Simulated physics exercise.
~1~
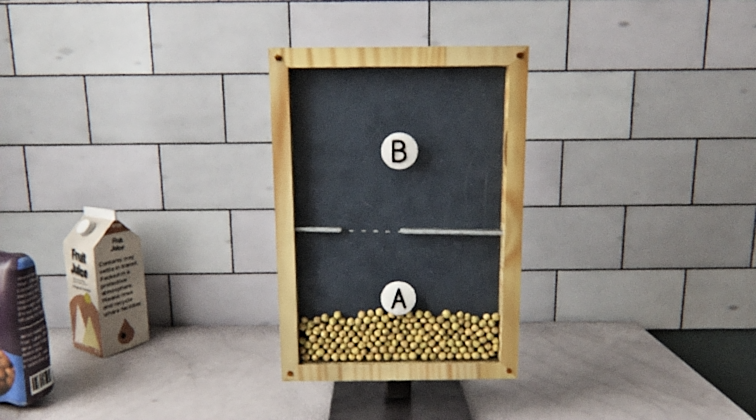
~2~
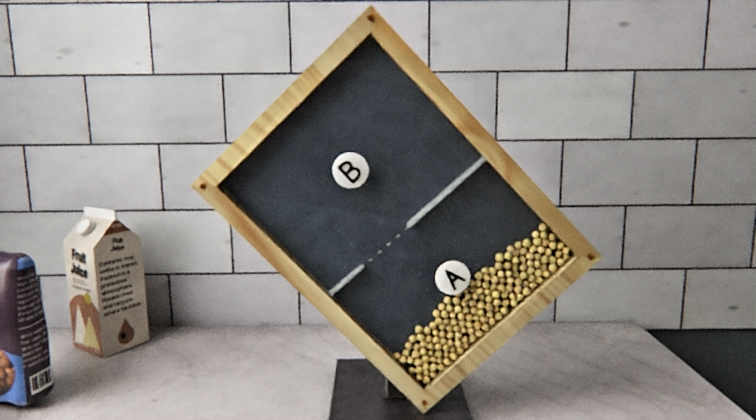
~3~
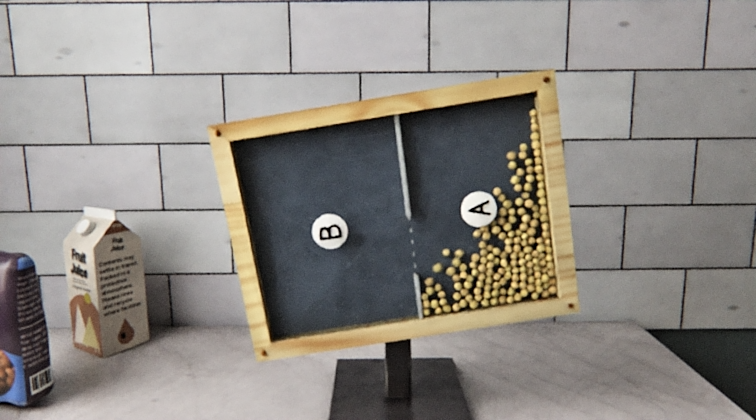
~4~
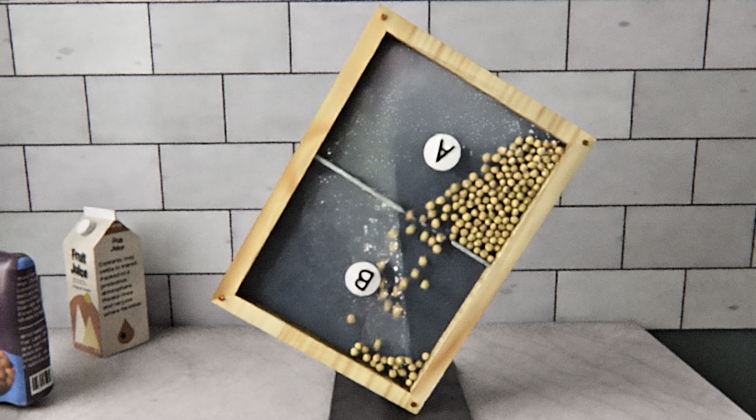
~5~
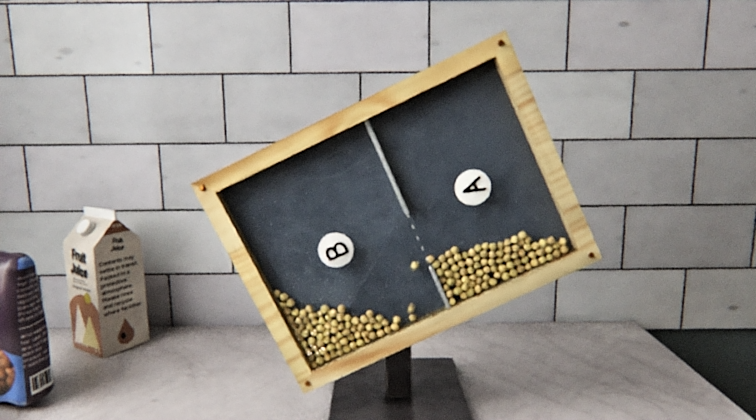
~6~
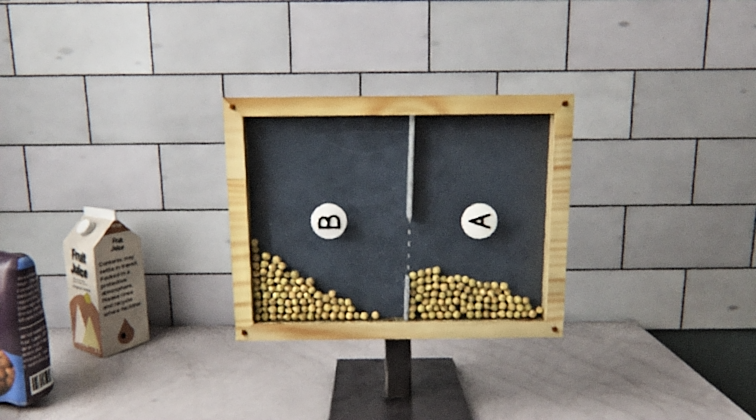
A shallow wooden-framed box with a dark back stands upright on a grey counter before white brick tiles, seen straight on by a still camera. Yellowish beans fill the bottom of chamber A, below the empty chamber B, while a juice carton and a dark packet stand at left. The box turns anticlockwise onto its side and beyond, the beans sliding into A's right side. As it tips further, beans pour through the gap into B. It then swings partway back and stops on its side, with B left, A right, and the beans split about evenly in sloping heaps.
